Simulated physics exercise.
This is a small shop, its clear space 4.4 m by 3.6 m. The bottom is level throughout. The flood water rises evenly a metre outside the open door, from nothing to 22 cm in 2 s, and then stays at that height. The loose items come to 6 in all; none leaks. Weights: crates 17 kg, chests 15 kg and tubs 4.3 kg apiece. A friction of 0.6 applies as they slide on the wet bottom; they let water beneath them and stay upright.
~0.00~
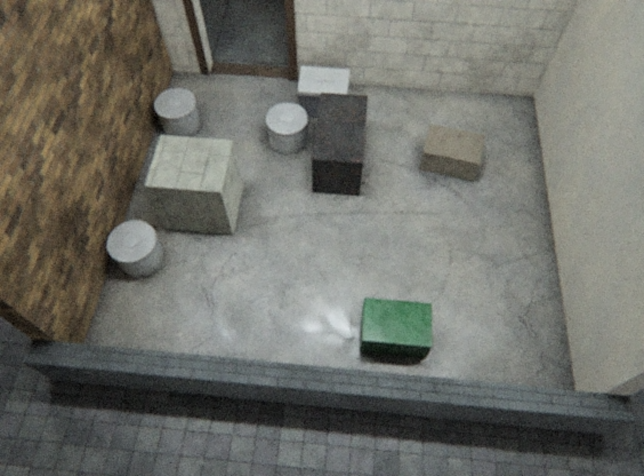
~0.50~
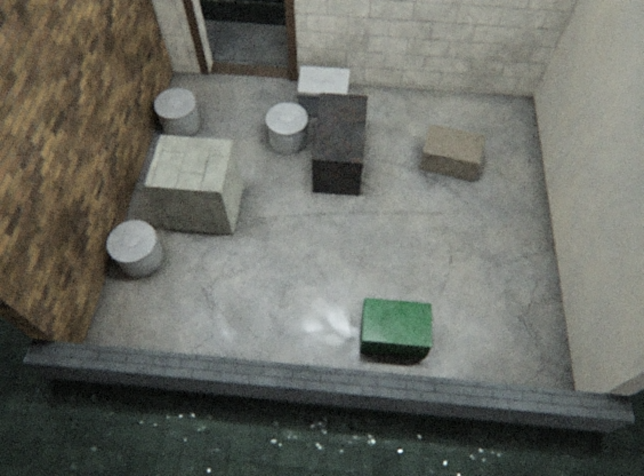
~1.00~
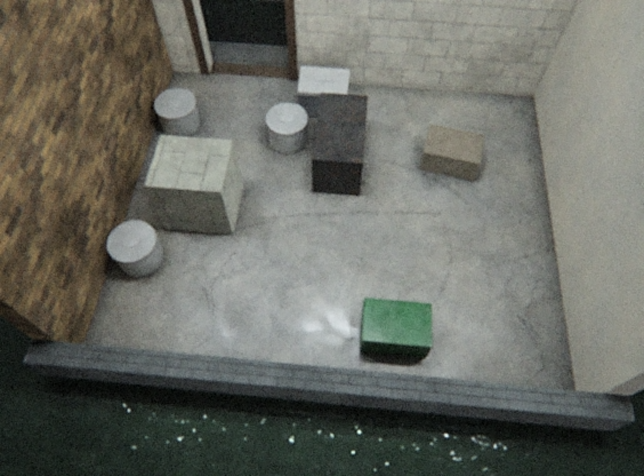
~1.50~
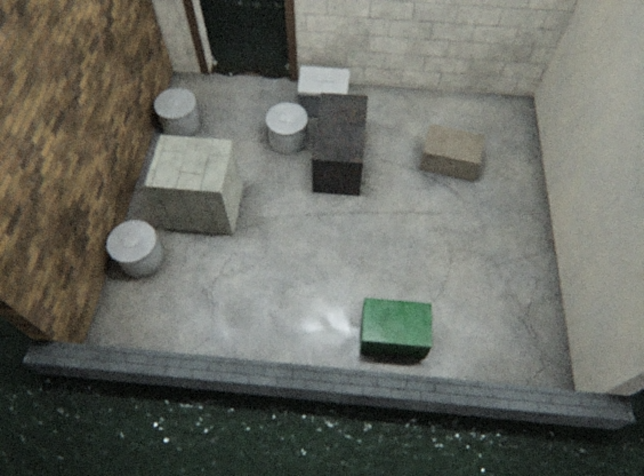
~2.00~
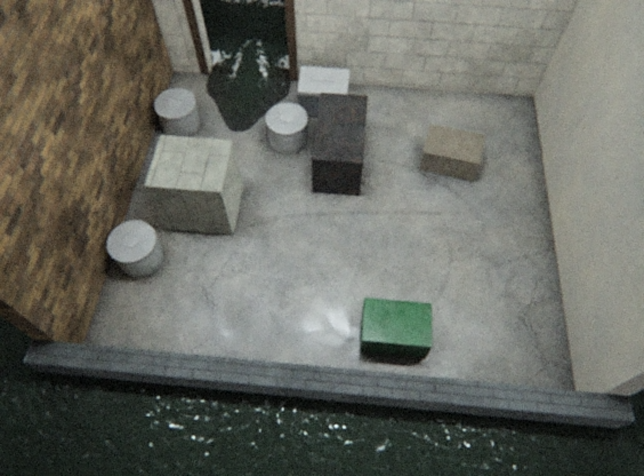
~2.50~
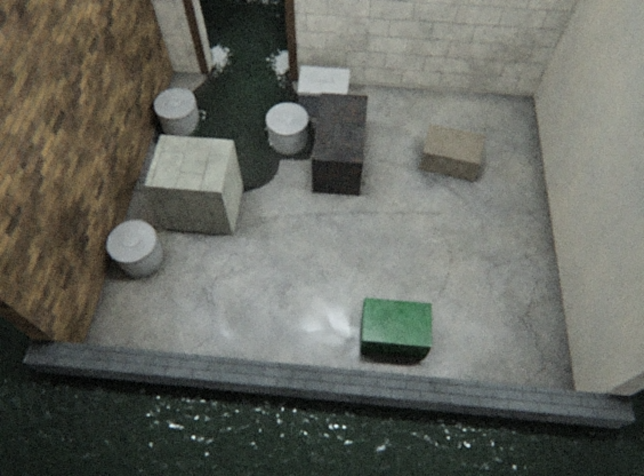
Dark water rises outside the walled room, then spreads through the doorway between still tubs.
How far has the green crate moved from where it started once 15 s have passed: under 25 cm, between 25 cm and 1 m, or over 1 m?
Expect it to be pushed beyond a metre.
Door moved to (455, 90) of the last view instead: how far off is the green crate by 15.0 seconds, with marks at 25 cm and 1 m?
The green crate drifts well away.
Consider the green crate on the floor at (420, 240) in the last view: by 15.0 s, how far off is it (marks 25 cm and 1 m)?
I'd say it sits almost still.
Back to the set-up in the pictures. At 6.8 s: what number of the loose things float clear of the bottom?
At that moment it comes to 3.
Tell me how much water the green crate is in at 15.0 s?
About 14 cm.
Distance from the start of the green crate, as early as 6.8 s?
Roughly 5 cm.
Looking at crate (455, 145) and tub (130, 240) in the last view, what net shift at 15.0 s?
Net displacement, in order: 100 cm; 350 cm.
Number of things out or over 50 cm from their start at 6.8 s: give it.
Tally: 3.
After 3.5 s the green crate is near (398, 322), 0.0 m from its start, aground; 2 afloat.
After 6.8 s the green crate is near (405, 323), 0.1 m from its start, aground; 3 afloat.
After 11.0 s the green crate is near (544, 309), 1.3 m from its start, afloat; 4 afloat.
After 15.0 s the green crate is near (486, 101), 2.8 m from its start, afloat; 6 afloat.
